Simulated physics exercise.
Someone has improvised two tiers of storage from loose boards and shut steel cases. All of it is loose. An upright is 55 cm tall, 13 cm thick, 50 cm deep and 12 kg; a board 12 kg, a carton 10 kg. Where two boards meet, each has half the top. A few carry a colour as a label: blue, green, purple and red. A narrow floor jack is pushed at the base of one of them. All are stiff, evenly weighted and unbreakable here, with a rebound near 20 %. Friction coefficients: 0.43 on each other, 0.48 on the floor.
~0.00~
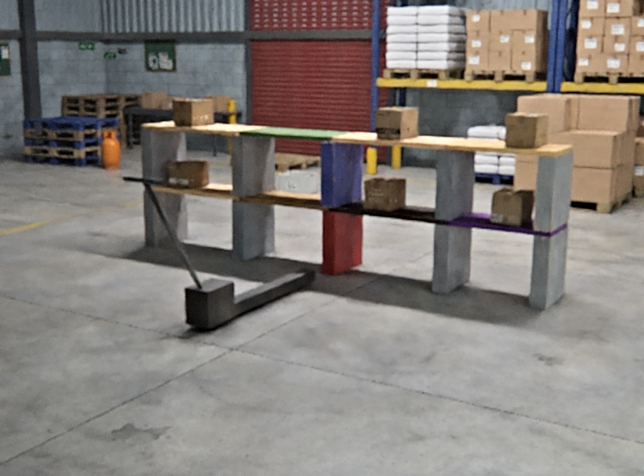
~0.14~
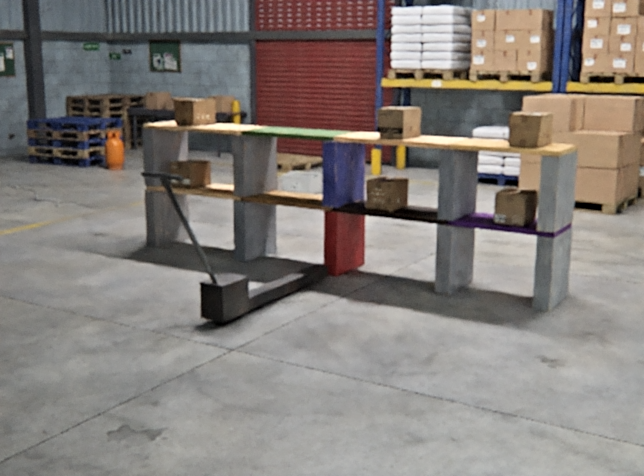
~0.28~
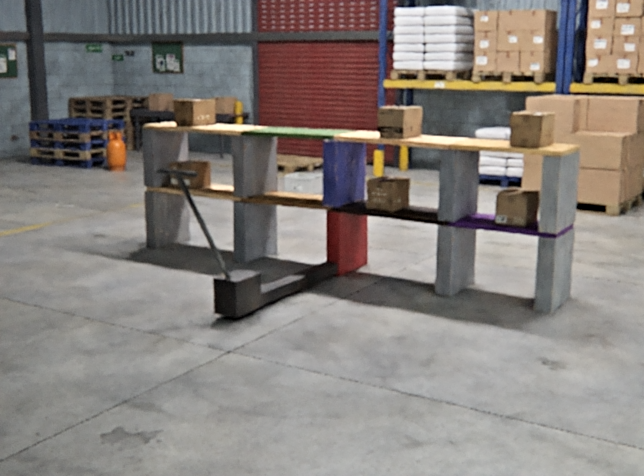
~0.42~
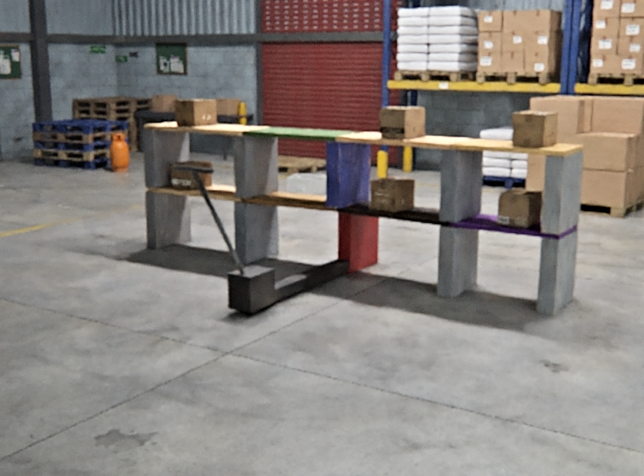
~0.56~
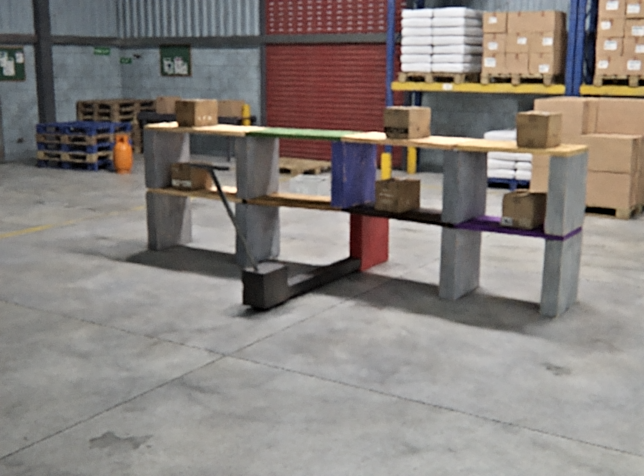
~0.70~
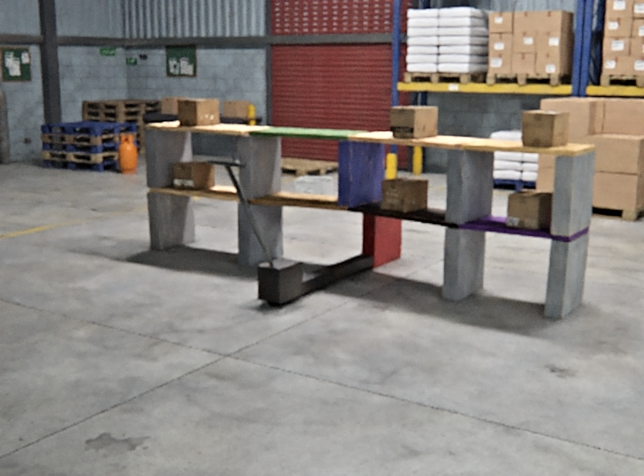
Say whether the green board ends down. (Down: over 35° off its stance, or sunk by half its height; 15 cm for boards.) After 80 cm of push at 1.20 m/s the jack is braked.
That board drops.
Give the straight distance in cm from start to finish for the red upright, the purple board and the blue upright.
About: Red 90, purple 0, blue 60.
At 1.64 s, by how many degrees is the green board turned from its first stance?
About 30°.
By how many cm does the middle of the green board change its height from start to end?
About 85 cm lower.
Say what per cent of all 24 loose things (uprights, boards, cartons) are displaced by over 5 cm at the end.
It is 40 per cent.
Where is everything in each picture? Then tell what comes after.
In the first picture (we follow the side turned to the camera; the camera moves round a little), jack tip (309, 275) 30 cm short; green board (297, 132); red upright (349, 239); purple board (496, 228); no piece has moved.
Jack tip (321, 271) 13 cm short; green board (299, 131), in the second picture.
Jack tip (332, 268) 36 mm in; green board (299, 131); red upright (354, 239) displaced 35 mm; one has shifted, in the third picture.
Jack tip (344, 265) 20 cm in; green board (301, 132); red upright (365, 237) displaced 20 cm; 5 stirred so far, in the fourth picture.
Jack tip (355, 263) 37 cm in; green board (304, 132) displaced 52 mm; red upright (376, 235) displaced 37 cm; 8 stirred so far, in the fifth picture.
Jack tip (368, 260) 54 cm in; green board (308, 131) displaced 8 cm; red upright (389, 233) displaced 54 cm; blue upright (368, 172) displaced 17 cm; 18 stirred so far, in the sixth picture.
Around 0.92 s, none of the 24 pieces down, 19 disturbed; green board tipped 7°; blue upright tipped 9°.
Around 1.16 s, 6 of the 24 pieces down; green board tipped 40°, 30 cm lower; blue upright tipped 59°, 39 cm lower.
Around 1.64 s, 7 of the 24 pieces down; green board tipped 33°, 85 cm lower; blue upright on its side.
Finally (2.9 s), 7 of the 24 pieces down; green board tipped 30°, 87 cm lower; blue upright on its side; purple board unmoved. Seen by the last camera, middles, green board near (306, 235), blue upright near (336, 236).
